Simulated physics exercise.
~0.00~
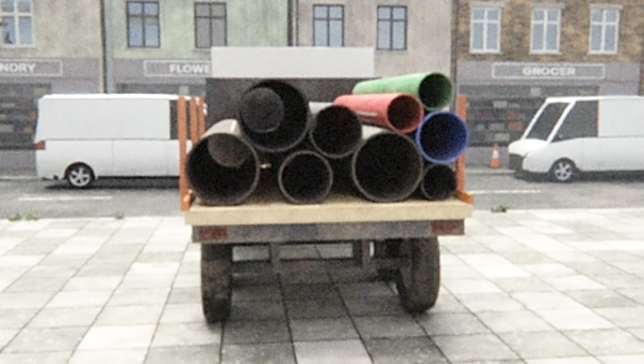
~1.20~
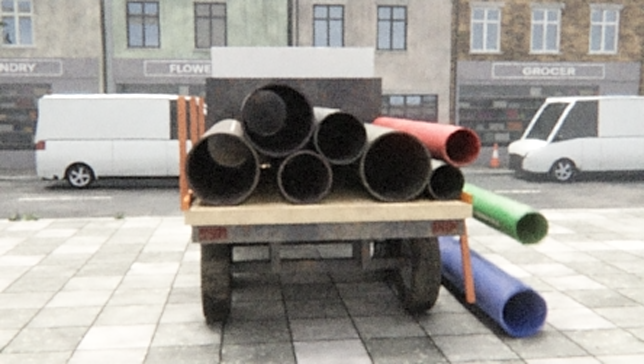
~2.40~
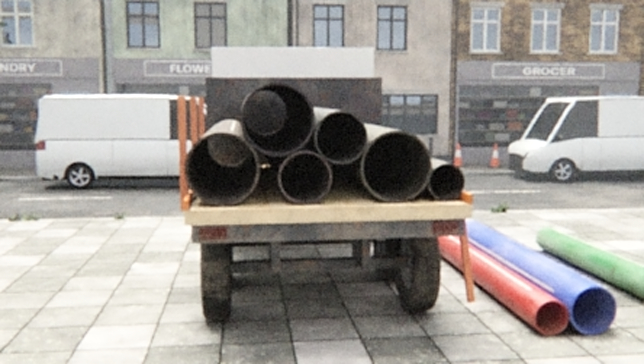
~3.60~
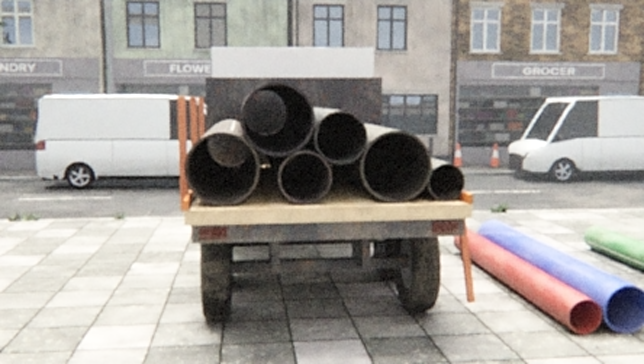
At the start, a flatbed lorry stands on a paved area with its back to us, carrying a stack of dark pipes with a red, a green and a blue one at the right, held by orange posts. The posts on the right drop down, and the coloured pipes begin to roll that way. Blue goes over the edge first, green follows, and red rolls off after them. They roll away to the right across the paving. At the end, red, blue and green lie on the ground at the right, while the dark pipes remain on the deck.
